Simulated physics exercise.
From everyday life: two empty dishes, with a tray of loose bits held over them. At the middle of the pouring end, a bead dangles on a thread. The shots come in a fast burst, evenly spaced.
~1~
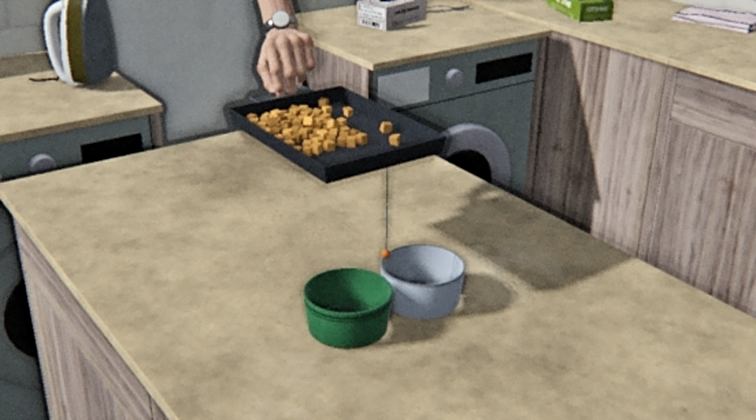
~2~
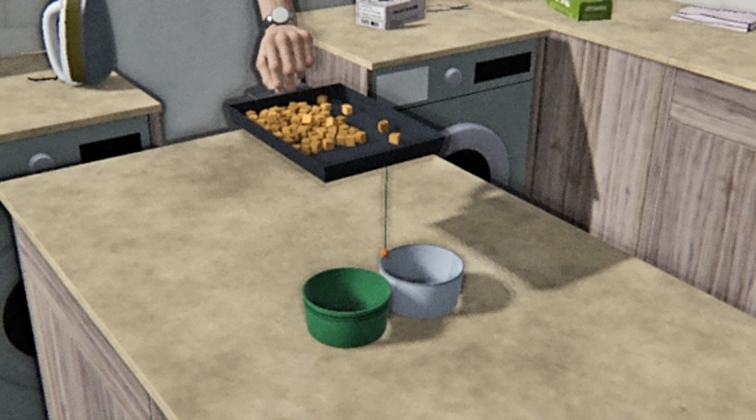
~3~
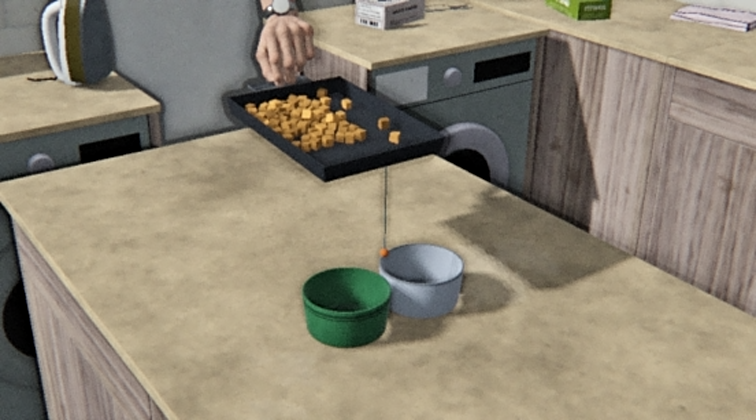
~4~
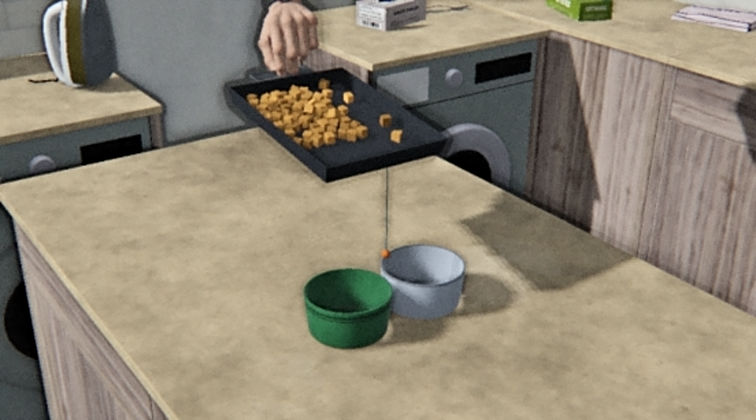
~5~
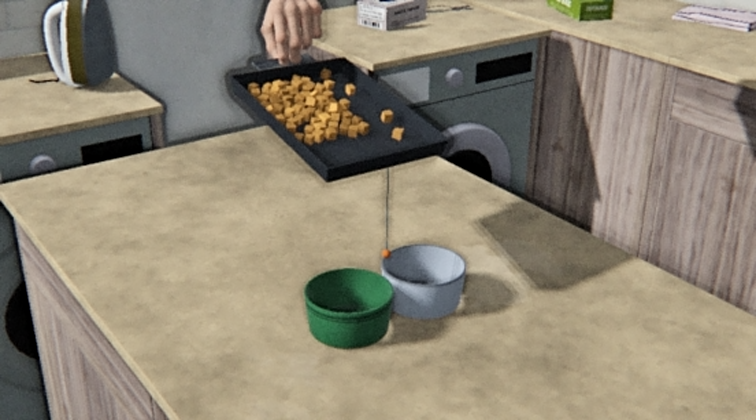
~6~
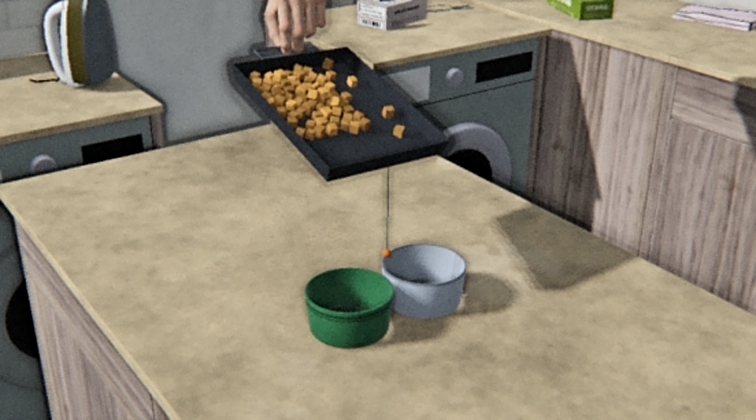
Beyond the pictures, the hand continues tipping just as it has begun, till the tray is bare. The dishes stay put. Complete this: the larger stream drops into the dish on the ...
... right.
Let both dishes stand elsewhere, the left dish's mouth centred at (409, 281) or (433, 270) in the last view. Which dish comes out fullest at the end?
In the first try it's the left-side dish, and in the second it's the left-side dish.
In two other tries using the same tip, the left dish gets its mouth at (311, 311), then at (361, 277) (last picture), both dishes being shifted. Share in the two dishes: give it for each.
You'd get 30 per cent first and 20 per cent second.
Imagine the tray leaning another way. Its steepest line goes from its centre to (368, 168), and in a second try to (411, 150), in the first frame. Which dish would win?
The leftmost dish, then the rightmost dish.
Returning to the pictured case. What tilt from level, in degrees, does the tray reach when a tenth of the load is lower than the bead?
Approx. 110° from level.
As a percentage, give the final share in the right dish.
My best guess is about 30 in a hundred.
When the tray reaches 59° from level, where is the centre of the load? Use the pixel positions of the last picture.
Its middle sits at about pixel (381, 140).
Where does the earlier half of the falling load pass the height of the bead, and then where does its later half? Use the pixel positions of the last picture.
Early-half point (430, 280); late-half point (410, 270).
Just after the last frame, tray tipped steeply; almost all on the tray; just a few in the air.
A moment on, tray tipped right over; almost all on the tray; just a few in the left dish; just a few in the right dish; about a tenth outside both.
Further on, tray tipped past a quarter turn; about a tenth in the left dish; roughly a third in the right dish; roughly half outside both; just a few in the air.
When it is over, tray tipped past a quarter turn; about a tenth in the left dish; roughly a third in the right dish; roughly half outside both.
